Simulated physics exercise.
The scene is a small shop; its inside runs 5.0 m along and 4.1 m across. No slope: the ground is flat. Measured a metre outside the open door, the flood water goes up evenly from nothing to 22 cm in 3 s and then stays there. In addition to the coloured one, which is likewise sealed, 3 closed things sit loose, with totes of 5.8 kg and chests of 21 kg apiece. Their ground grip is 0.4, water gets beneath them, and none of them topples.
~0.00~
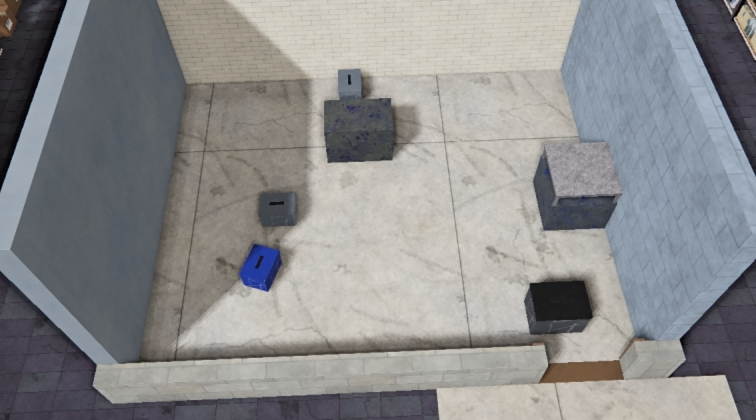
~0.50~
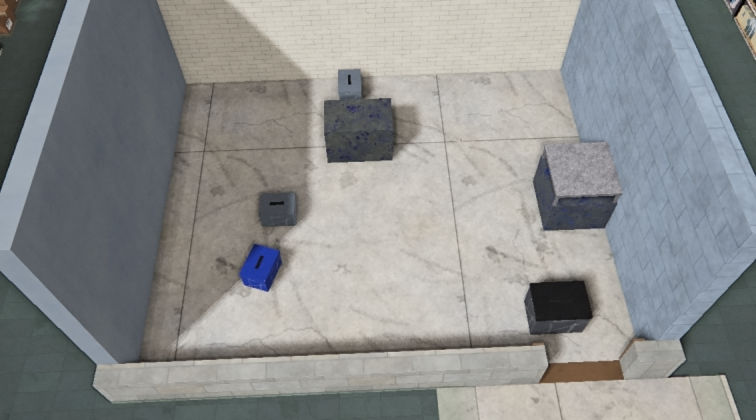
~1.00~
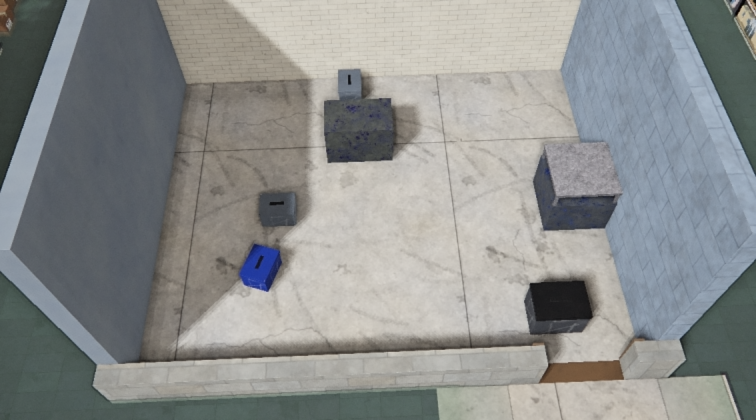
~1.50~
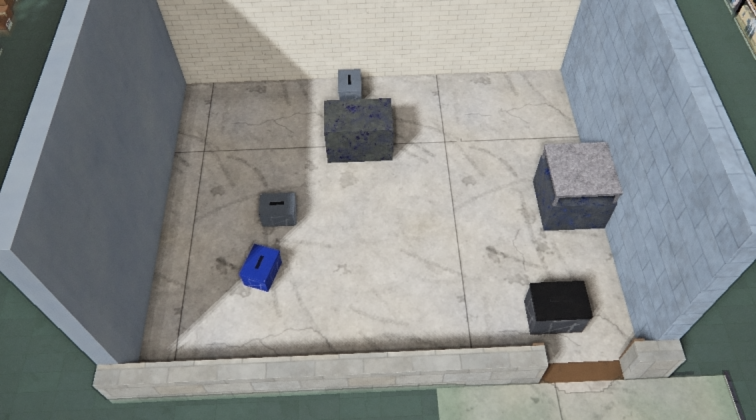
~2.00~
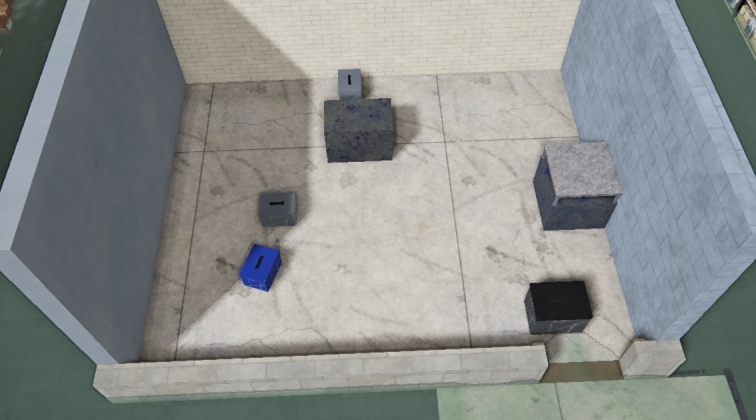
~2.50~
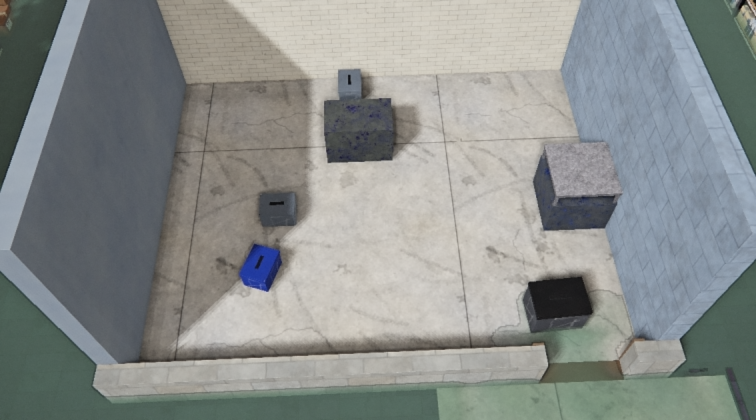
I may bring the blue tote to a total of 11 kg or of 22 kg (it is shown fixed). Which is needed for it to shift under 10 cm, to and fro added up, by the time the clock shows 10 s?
Verdict: The smaller load will do.
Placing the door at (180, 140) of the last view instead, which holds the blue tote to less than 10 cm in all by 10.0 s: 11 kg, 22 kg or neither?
Then the lighter mass works.
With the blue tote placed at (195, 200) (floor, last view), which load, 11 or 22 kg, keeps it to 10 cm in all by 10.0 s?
Looking at the loads, both keep it.
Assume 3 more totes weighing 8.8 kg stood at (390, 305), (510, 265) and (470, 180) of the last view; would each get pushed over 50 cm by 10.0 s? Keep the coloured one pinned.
Note, in sequence: Not exceeded, exceeded, exceeded.
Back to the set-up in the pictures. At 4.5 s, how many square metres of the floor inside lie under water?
My estimate is roughly 6.5 m2.
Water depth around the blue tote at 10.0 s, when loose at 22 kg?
2 cm, roughly.
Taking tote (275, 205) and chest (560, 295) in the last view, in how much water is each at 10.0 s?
Around 7 cm and 5 cm.
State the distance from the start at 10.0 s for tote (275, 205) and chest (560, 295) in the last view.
120 cm and 250 cm respectively.
After 3.5 s the blue tote would be 0 cm from its start with 11 kg and 0 cm from its start with 22 kg; 0 cm of water round it then.
After 4.5 s the blue tote would be 0 cm from its start with 11 kg and 0 cm from its start with 22 kg; 0 cm of water round it then.
After 7.0 s the blue tote would be 0 cm from its start with 11 kg and 0 cm from its start with 22 kg; 3 cm of water round it then.
After 10.0 s the blue tote would be 0 cm from its start with 11 kg and 0 cm from its start with 22 kg; 2 cm of water round it then.
